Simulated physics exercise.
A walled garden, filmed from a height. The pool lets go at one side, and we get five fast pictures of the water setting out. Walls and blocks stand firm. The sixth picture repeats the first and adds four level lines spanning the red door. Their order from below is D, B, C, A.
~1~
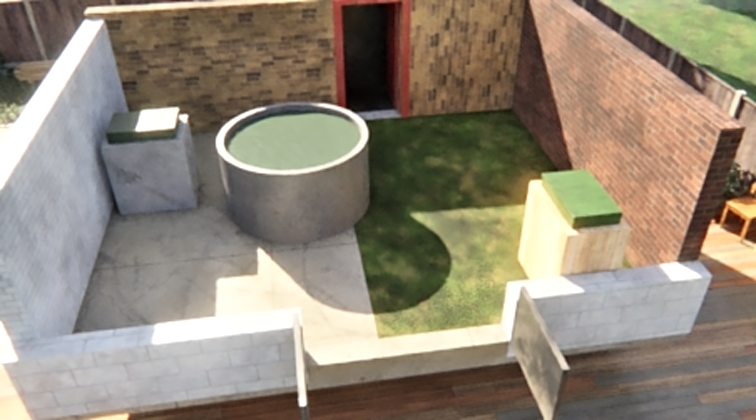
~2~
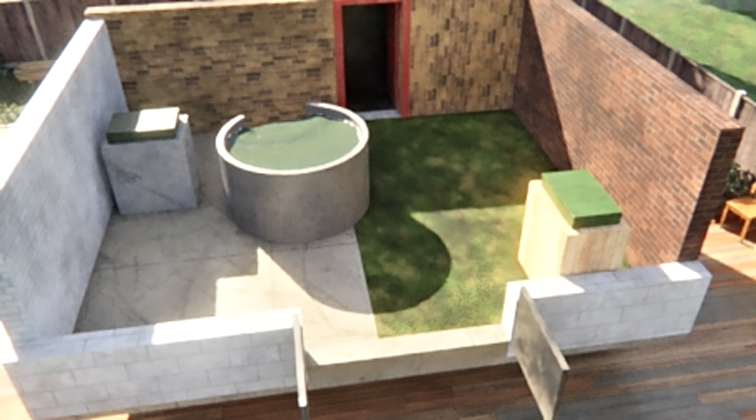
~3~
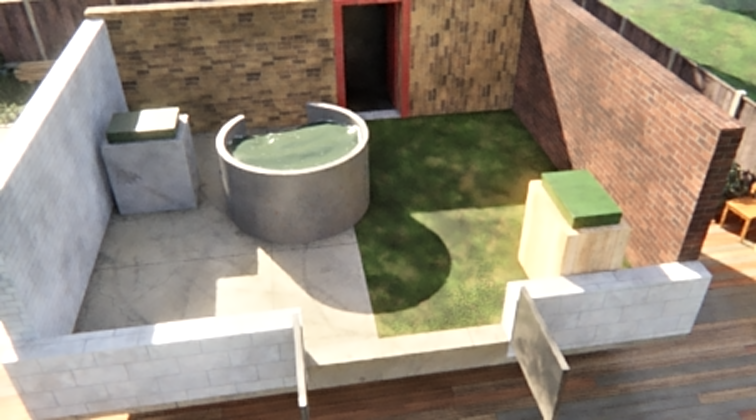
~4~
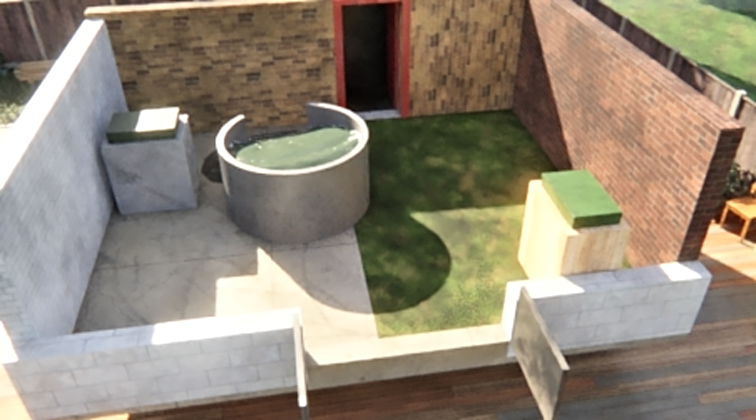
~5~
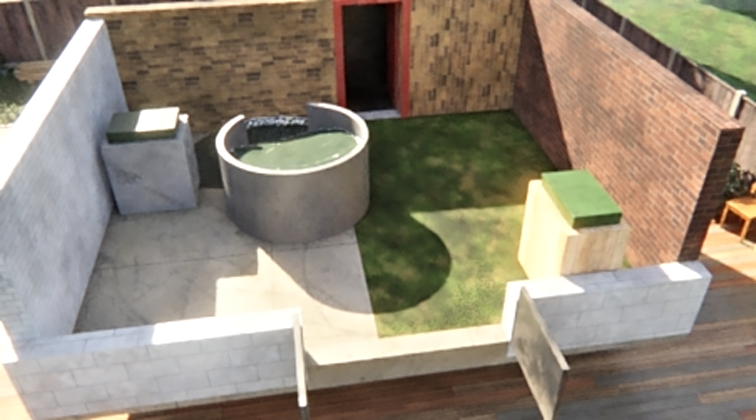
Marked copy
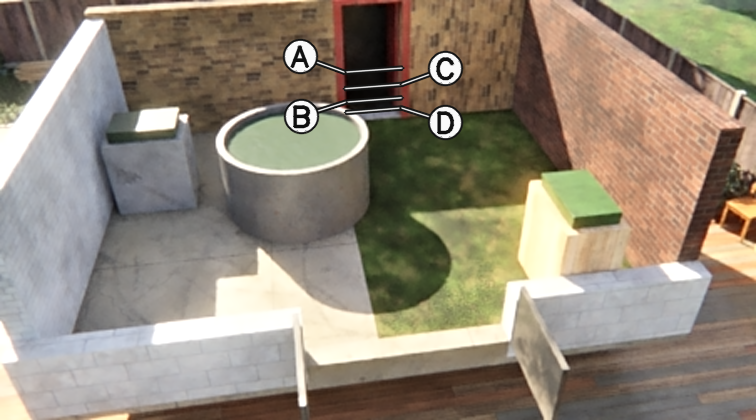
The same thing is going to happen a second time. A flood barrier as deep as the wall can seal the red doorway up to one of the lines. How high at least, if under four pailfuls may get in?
D will do.
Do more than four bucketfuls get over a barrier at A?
No.
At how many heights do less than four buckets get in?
All four.
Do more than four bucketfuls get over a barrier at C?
No.
On the marked copy, A at (373, 70); B at (373, 99); C at (373, 86); D at (374, 110); from the bottom up D, B, C, A.
If A is chosen, nothing gets over.
If B is chosen, nothing gets over.
If C is chosen, nothing gets over.
If D is chosen, a splash gets over, under a bucket.
